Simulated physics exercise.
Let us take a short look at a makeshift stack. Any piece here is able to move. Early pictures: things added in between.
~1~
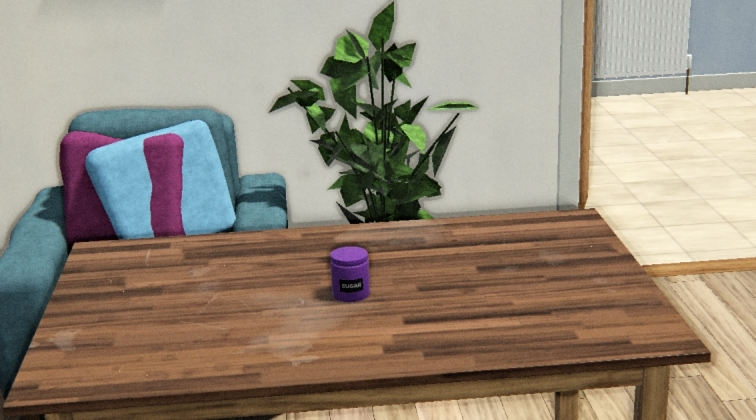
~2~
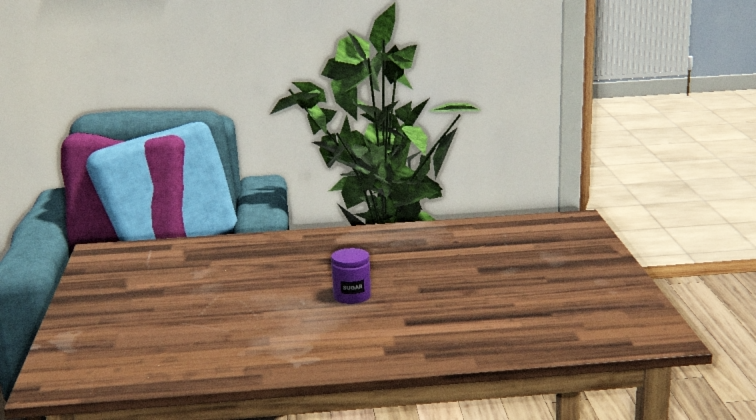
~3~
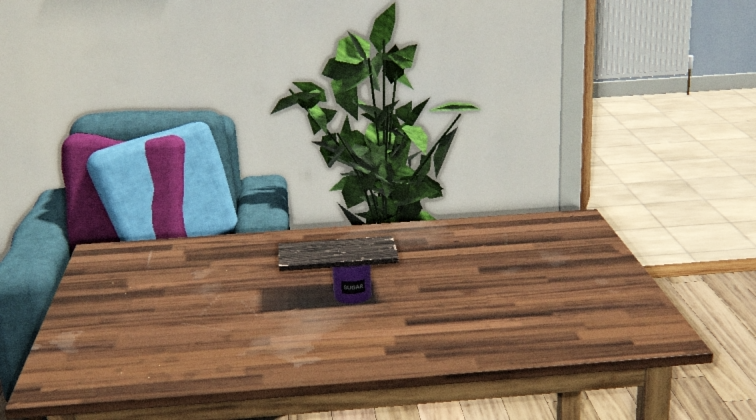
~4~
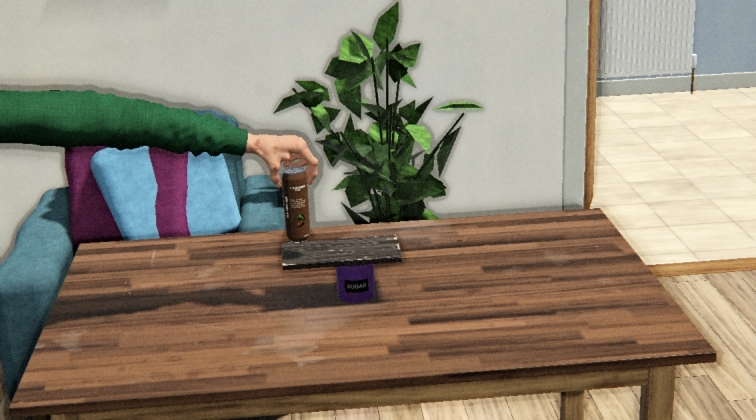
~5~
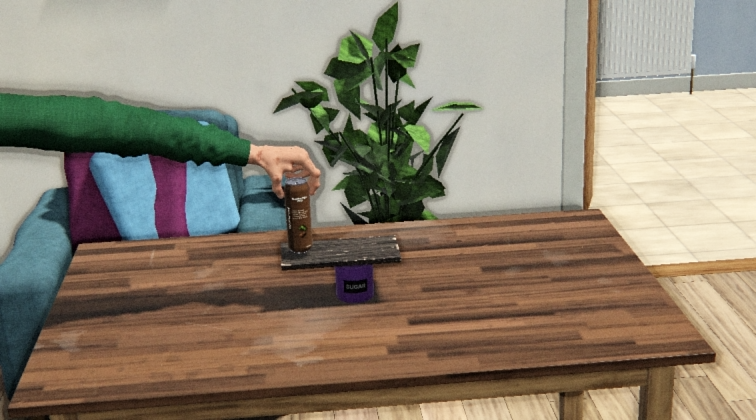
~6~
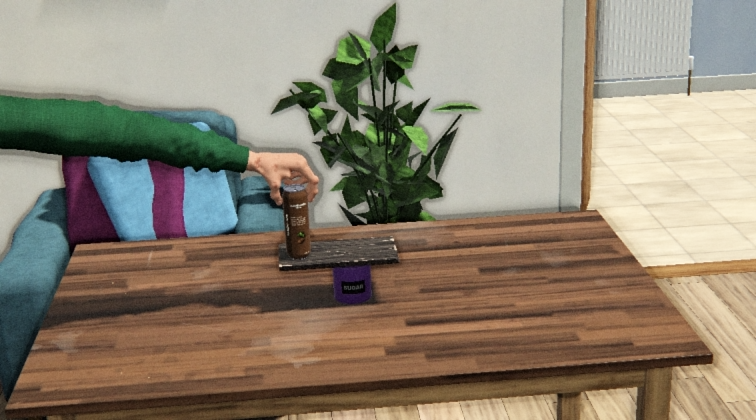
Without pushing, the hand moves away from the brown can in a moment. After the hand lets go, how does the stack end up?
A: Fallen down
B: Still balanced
A.
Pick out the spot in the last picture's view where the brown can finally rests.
End spot: Near (261, 296).
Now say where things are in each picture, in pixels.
In the first frame, the last thing is not in view yet; purple jar (350, 274).
In the second frame, the last thing is not in view yet; purple jar (351, 276).
In the third frame, the last thing is not in view yet; purple jar (352, 276).
In the fourth frame, still above its spot; brown can (296, 205); purple jar (355, 275).
In the fifth frame, still above its spot; brown can (298, 216); purple jar (354, 275).
In the sixth frame, set down, still held; brown can (297, 222); purple jar (352, 276).
Then, 0.30 s after the last picture, brown can now fallen; black board tipped 35° from how it was.
Then, 0.40 s after the last picture, black board tipped 60° from how it was.
Then, 0.50 s after the last picture, black board tipped 57° from how it was.
At rest, fallen, brown can; tipped over in the stack, black board; purple jar in place. Seen from the same camera at the end, brown can near (261, 296). The stack gives way.
